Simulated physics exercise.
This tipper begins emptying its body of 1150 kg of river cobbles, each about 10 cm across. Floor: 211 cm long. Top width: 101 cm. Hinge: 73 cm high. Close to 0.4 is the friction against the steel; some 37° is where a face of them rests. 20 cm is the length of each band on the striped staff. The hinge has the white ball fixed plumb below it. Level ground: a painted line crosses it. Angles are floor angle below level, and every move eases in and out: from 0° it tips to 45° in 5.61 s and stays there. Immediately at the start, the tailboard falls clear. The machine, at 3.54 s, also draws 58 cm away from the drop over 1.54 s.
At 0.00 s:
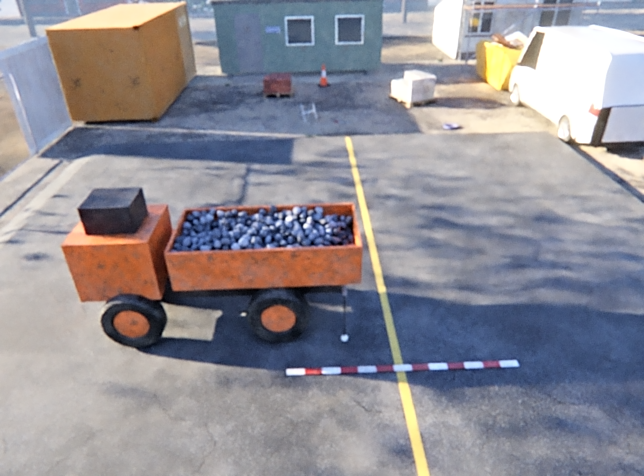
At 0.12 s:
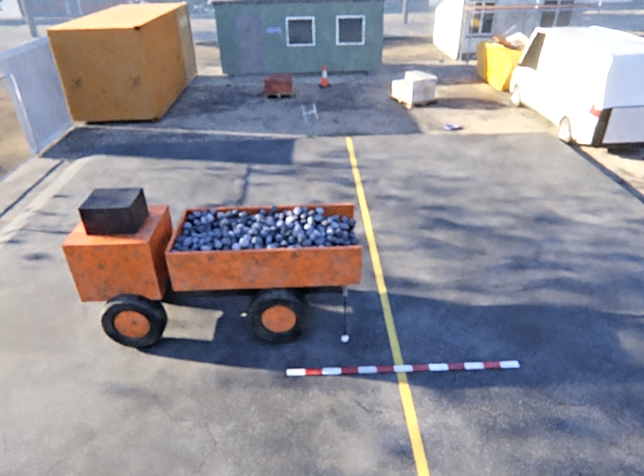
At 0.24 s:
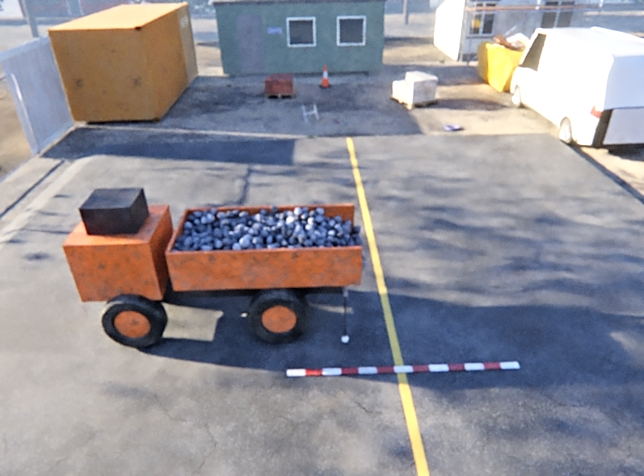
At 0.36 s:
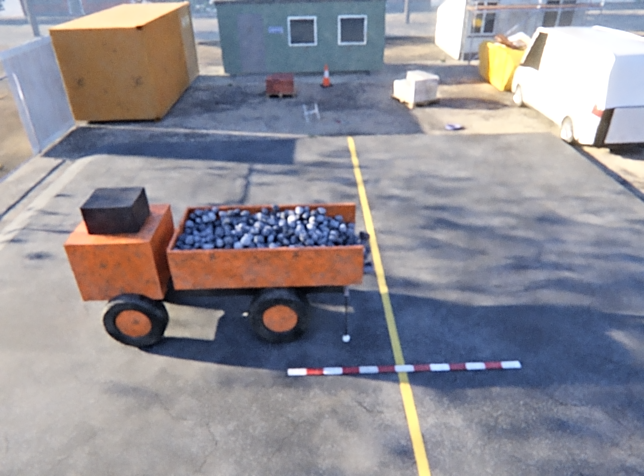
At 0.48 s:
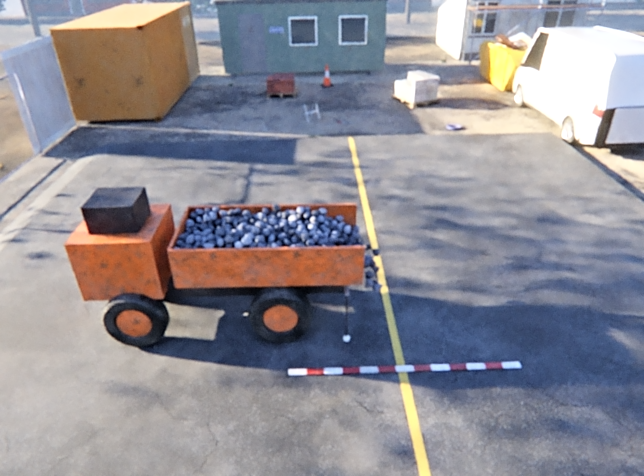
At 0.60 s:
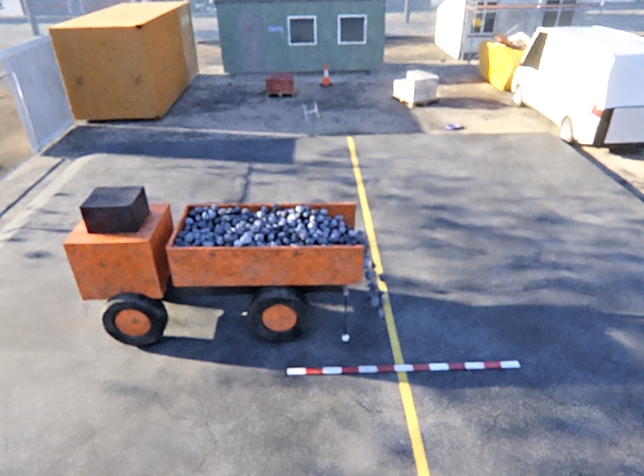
An orange toy-like truck loaded with dark rounded stones stood almost still on the tarmac beside a yellow line, and then a few stones dropped from the right-hand end of its open body.
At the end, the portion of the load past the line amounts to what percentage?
It amounts to roughly 55 per cent.
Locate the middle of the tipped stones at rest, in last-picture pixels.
Near (394, 302).
After 4.2 s the floor is at 38°; 14 % in the body, 38 % short of the line, 48 % past the line; the foremost stones are at (468, 300).
After 5.7 s the floor is at 45°; 0 % in the body, 44 % short of the line, 56 % past the line; the foremost stones are at (492, 299).
After 6.1 s the floor is at 45°; 0 % in the body, 44 % short of the line, 56 % past the line; the foremost stones are at (492, 299).
After 8.9 s the floor is at 45°; 0 % in the body, 44 % short of the line, 56 % past the line; the foremost stones are at (492, 299).
